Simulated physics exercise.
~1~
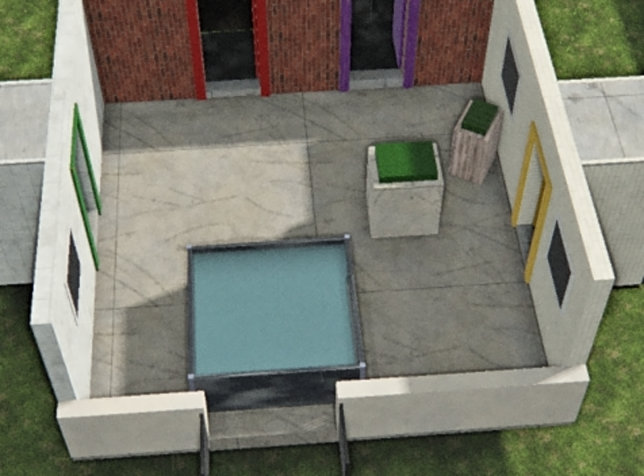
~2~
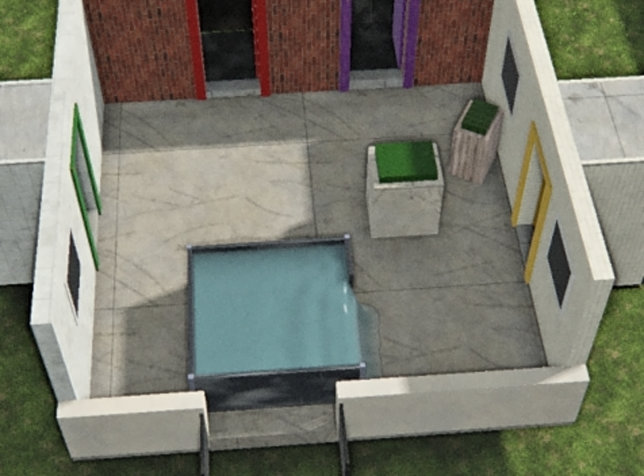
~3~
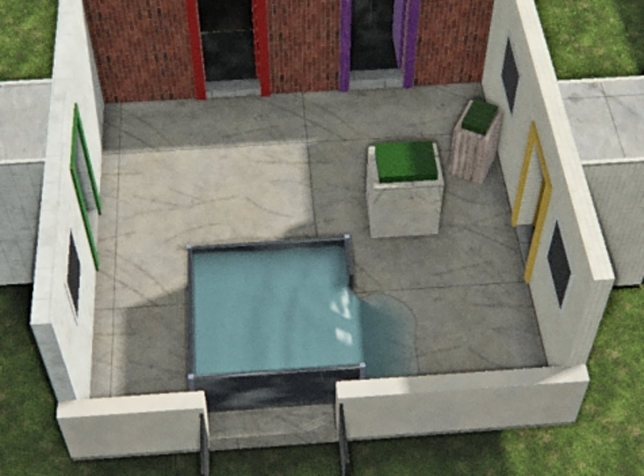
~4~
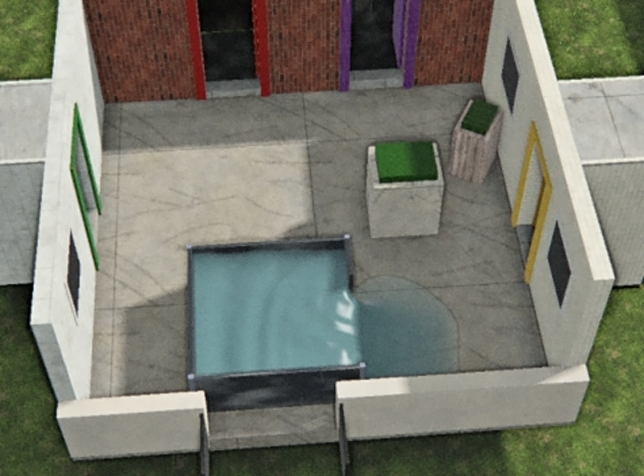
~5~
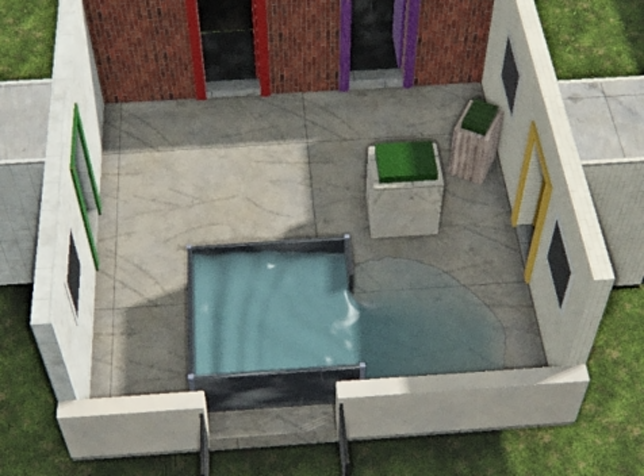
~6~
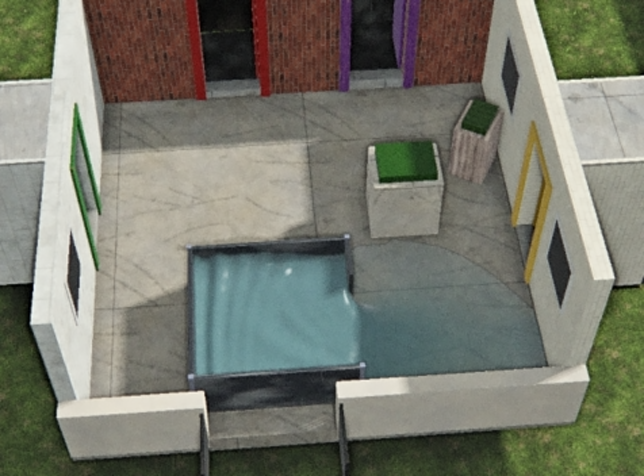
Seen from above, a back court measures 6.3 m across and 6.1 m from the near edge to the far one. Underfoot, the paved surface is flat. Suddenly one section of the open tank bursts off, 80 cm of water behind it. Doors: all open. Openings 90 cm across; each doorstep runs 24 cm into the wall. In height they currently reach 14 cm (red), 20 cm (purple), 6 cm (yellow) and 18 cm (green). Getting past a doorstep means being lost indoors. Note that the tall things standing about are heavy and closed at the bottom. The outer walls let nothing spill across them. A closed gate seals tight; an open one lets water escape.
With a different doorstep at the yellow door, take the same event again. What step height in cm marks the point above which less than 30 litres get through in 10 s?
The point is around 26 cm.
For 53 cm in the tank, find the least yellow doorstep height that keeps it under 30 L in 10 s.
A step of about 15 cm does it.
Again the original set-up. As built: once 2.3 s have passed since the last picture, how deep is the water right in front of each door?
At the red door the depth is 0 cm, at purple 0 cm, at yellow 17 cm and at green 0 cm.
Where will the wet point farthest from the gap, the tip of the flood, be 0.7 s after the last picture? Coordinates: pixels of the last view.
The farthest wet point is roughly at (500, 205) in the last view.
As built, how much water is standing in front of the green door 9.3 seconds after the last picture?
About 7.0 centimetres deep.
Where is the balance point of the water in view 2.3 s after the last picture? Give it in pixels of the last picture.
(396, 311) or so.
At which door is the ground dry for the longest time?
Final door: Green.
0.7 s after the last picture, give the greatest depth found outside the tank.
Close to 68 centimetres.
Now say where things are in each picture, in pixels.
In the first frame, still water, 80 cm deep, in the open tank at (273, 308); the yellow door at (531, 208) is dry.
In the second frame, water pours out at (354, 341) and has run 0.4 m, to (374, 321); about 10 cm deep outside, 80 cm at the back.
In the third frame, water pours out at (353, 343) and has run 0.8 m, to (410, 333); about 13 cm deep outside, 80 cm at the back.
In the fourth frame, the front is at (453, 337), 1.4 m from the gap at (353, 345); 2.6 m2 of floor is wet, 80 cm left at the back.
In the fifth frame, the front is at (499, 331), 2.1 m from the gap at (353, 345); 4.2 m2 of floor is wet, 73 cm left at the back.
In the sixth frame, water pours out at (353, 345) and has run 2.6 m, to (544, 361); about 8 cm deep outside, 66 cm at the back; 0.8 m in a straight line remain to the yellow door at (531, 208).
Then, 0.7 s after the last picture water covers 20 % of the floor, deepest (68 cm) near (542, 387); 18 cm at the yellow door, 12 litres in over its 6 cm doorstep.
Then, 2.3 s after the last picture water covers 35 % of the floor, deepest (50 cm) near (500, 205); 17 cm at the yellow door, 120 litres in over its 6 cm doorstep.
Then, 9.3 s after the last picture water covers 95 % of the floor, deepest (14 cm) near (144, 427); 12 cm at the yellow door, 506 litres in over its 6 cm doorstep.
At the yellow door as built, the water peaked near 26 cm, 4.5 s after the last picture.
With a doorstep of 23.5 cm, 45 litres would have come in within the 10 s; with 32 cm, 6 litres. So under 30 litres takes about 26 cm.
